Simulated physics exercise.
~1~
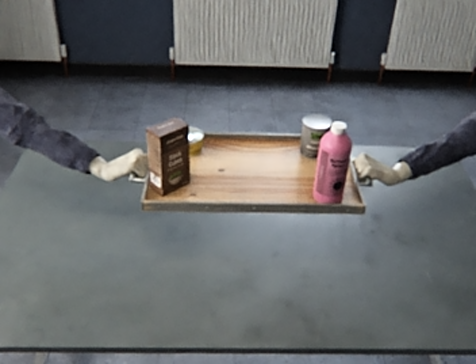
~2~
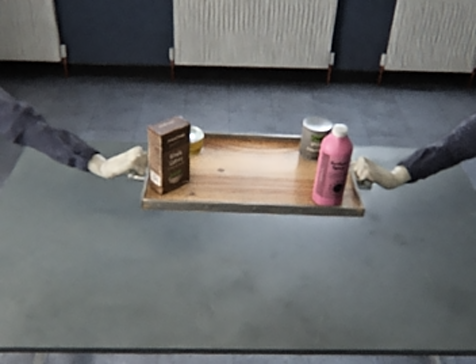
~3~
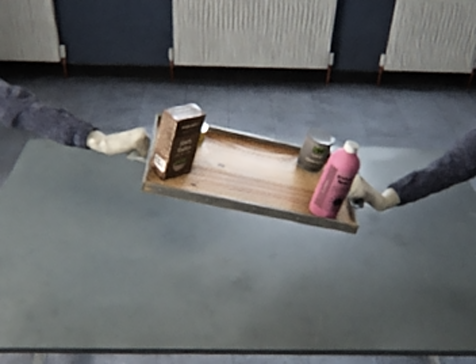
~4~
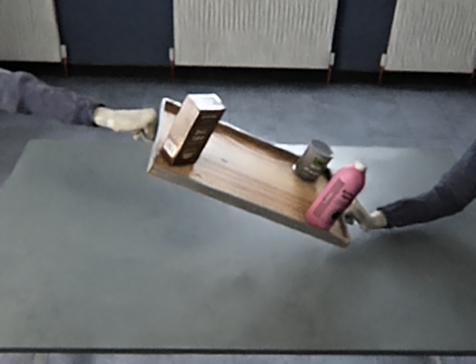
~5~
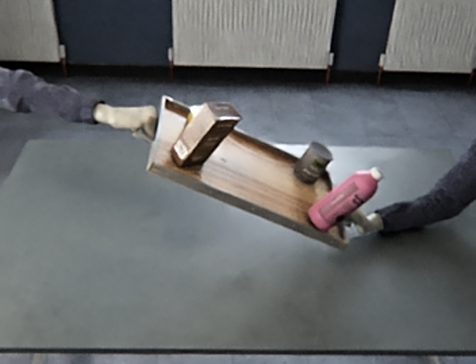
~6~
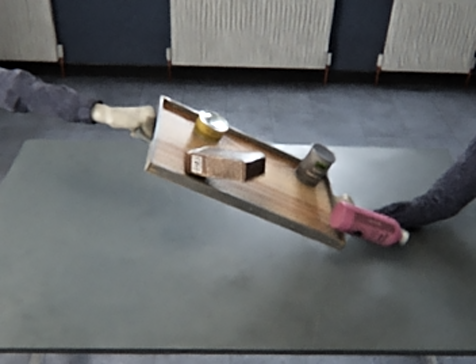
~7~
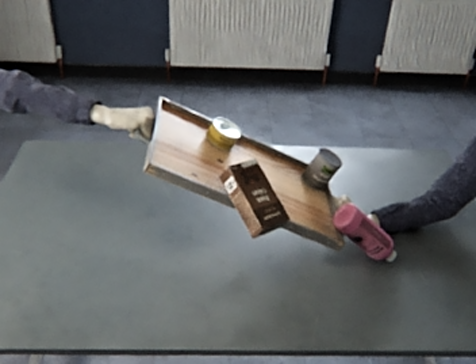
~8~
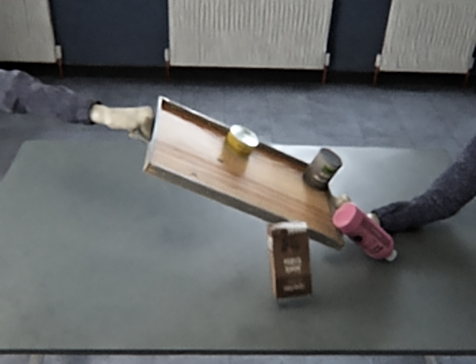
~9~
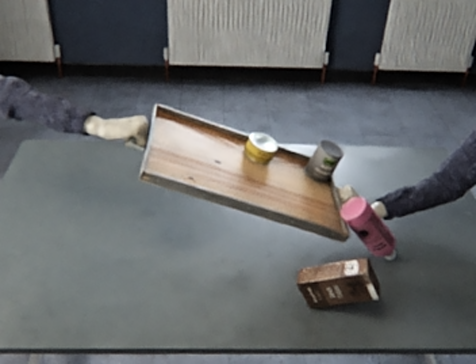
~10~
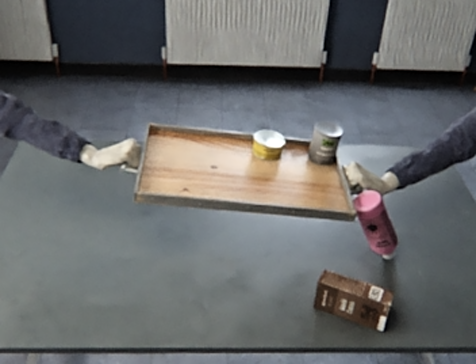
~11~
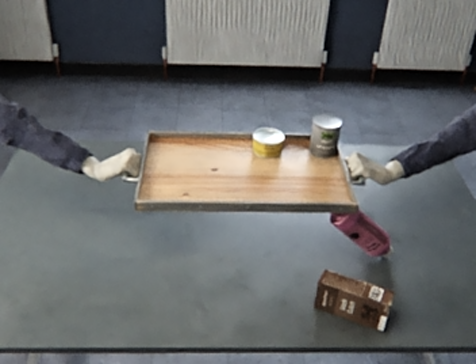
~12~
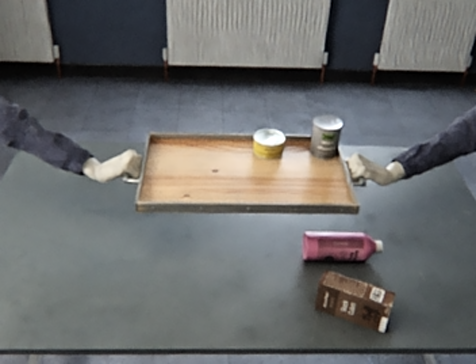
The footage shows two hands tilting a wooden tray down to the right, sending a brown packet and a pink bottle off it while a yellow tub slides right towards a grey tin. The tray levels with both still aboard, and the packet and bottle lie below on their sides.
